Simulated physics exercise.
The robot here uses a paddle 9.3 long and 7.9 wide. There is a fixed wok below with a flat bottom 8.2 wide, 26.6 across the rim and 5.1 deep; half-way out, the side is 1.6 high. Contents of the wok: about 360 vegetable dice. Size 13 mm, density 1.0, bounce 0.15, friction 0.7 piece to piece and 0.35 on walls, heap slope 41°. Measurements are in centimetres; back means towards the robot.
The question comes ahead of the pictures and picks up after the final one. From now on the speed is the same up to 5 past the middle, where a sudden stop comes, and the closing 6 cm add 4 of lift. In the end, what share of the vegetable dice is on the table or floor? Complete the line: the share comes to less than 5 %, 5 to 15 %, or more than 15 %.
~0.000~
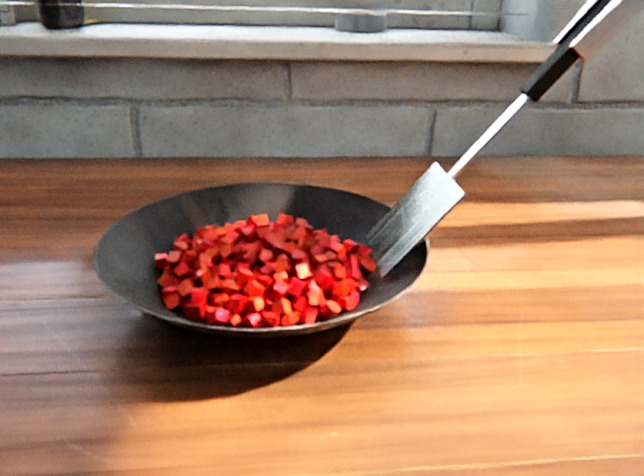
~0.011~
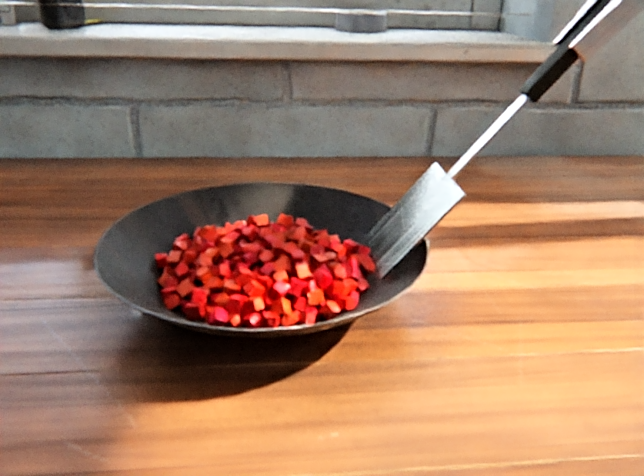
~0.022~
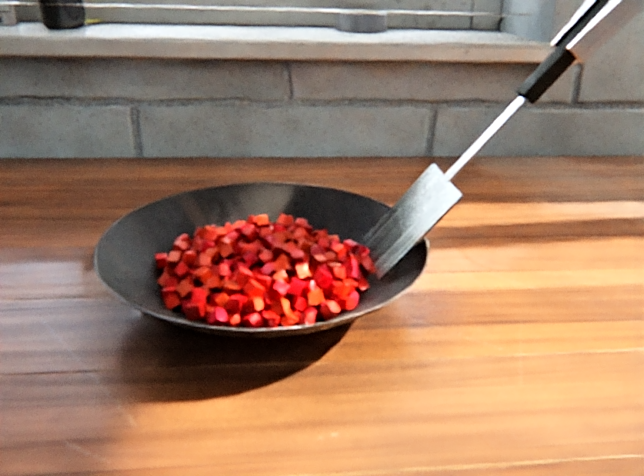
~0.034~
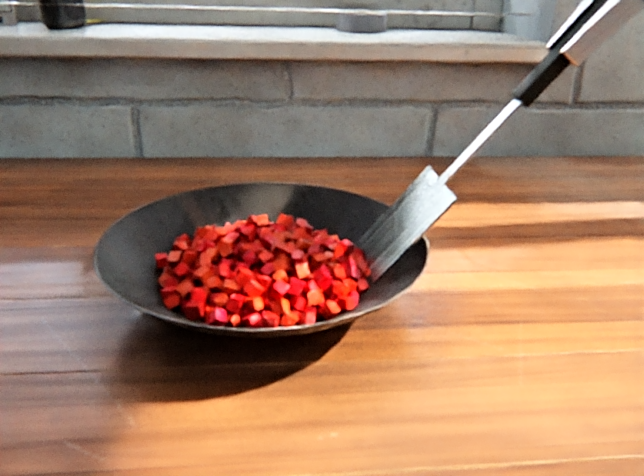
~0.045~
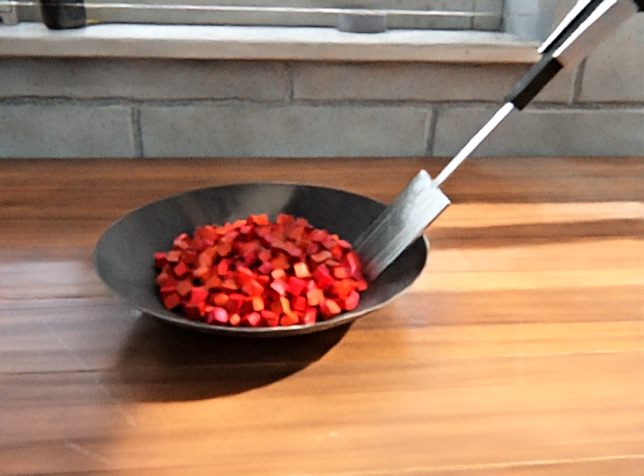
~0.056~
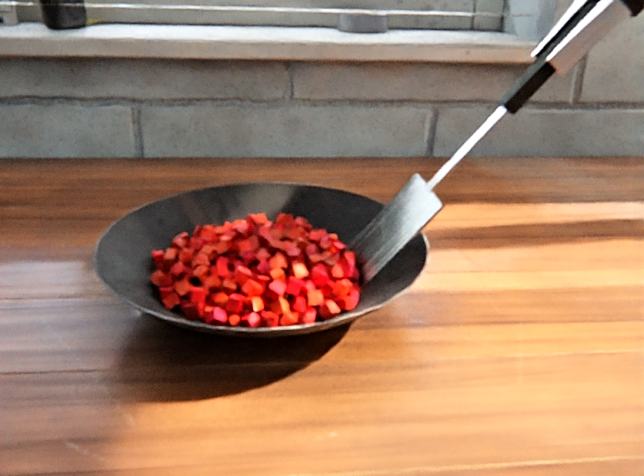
The share comes to 5 to 15 %.
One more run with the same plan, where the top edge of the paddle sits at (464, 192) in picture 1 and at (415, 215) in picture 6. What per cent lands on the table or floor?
30 per cent.
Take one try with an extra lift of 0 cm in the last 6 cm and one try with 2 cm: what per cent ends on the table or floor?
Some 25 and 25 per cent.
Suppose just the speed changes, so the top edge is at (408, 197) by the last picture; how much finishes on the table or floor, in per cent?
About 20 per cent.
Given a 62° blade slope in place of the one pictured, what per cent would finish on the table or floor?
10 %.
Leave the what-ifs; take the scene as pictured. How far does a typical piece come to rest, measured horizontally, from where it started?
Somewhere about 7 centimetres, I'd say.
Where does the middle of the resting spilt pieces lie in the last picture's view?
In the last view, it's around (63, 292).
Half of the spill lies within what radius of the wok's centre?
Estimate: Near 18 cm.
After 0.16 s, sloping 51°, highest piece 6 above the table; 363 in the wok.
After 0.26 s, sloping 51°, highest piece 8 above the table; 349 in the wok, 14 on the blade or in flight.
After 0.51 s, sloping 51°, highest piece 8 above the table; 327 in the wok, 36 on the table or floor.
After 1.56 s, sloping 51°, highest piece 8 above the table; 327 in the wok, 36 on the table or floor.
In the end, 327 in the wok, 36 on the table or floor. That is 10 % on the table or floor.
